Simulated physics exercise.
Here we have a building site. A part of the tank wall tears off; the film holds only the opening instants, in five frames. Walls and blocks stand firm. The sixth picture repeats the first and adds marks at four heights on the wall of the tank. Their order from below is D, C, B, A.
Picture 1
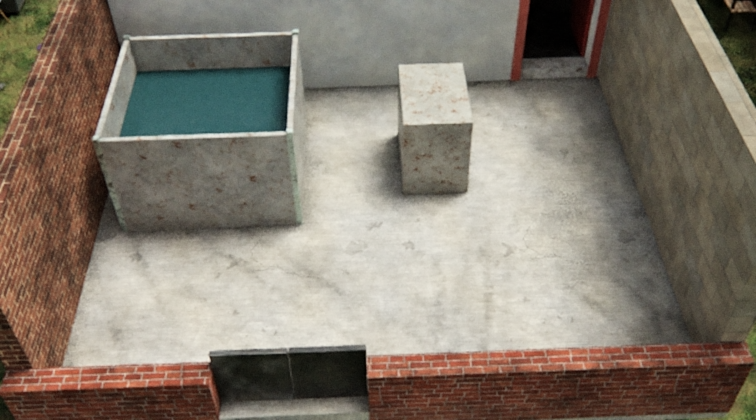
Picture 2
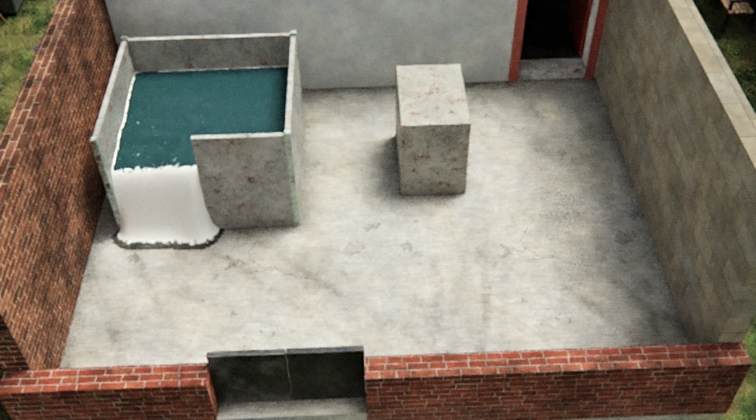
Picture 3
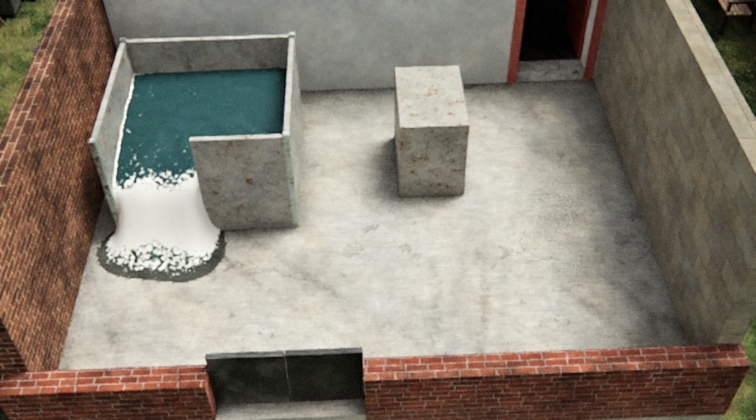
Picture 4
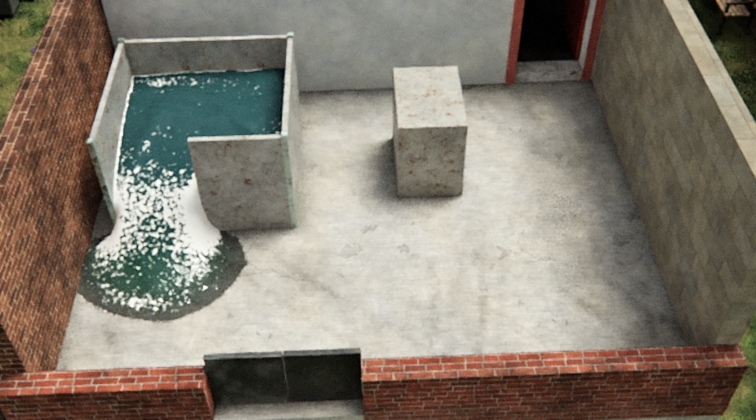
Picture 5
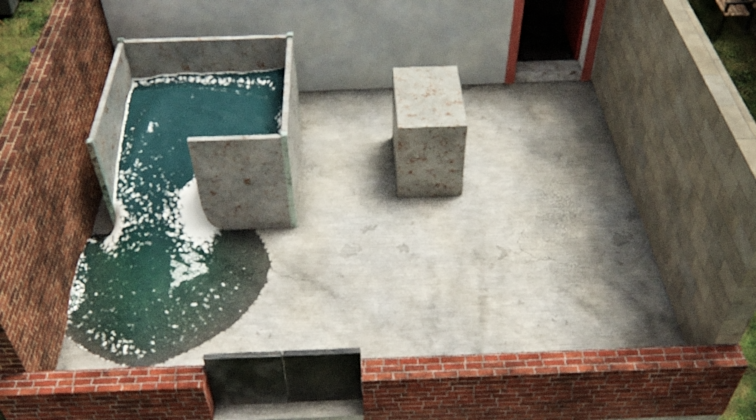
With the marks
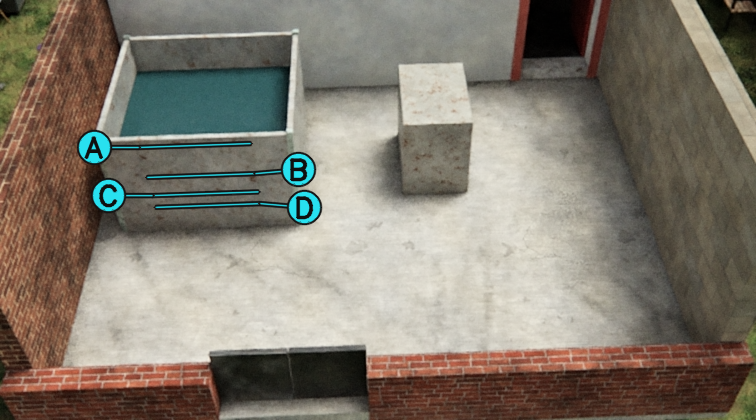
Dark teal water sits still in a concrete tank at the left of a walled building site, then pours out in a white sheet through an opening at the left of the tank's front wall. It spreads across the pale floor in a widening rounded pool, flecked with foam, reaching the left brick wall.
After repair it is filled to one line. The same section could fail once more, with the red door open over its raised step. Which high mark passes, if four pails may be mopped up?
B will do.
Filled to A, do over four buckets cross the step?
Yes.
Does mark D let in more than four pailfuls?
No.
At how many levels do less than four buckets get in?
Three of the four.
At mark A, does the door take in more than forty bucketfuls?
No, less.
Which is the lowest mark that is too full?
It is A.
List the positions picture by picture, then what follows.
In the first picture, water in the tank at rest, its middle at (209, 113); foot of the red doorway at (553, 78); shut gate at (289, 355).
In the second picture, front seen at (212, 233), 1 % of the ground wet.
In the third picture, front seen at (201, 269), 3 % of the ground wet.
In the fourth picture, front seen at (177, 310), 7 % of the ground wet.
In the fifth picture, front seen at (68, 329), 11 % of the ground wet.
On the marked copy, A at (194, 145); B at (201, 175); C at (205, 193); D at (208, 205); from the bottom up D, C, B, A.
With A, some 20 bucketfuls get in.
With B, a bucket or two gets in.
With C, nothing gets over.
With D, nothing gets over.
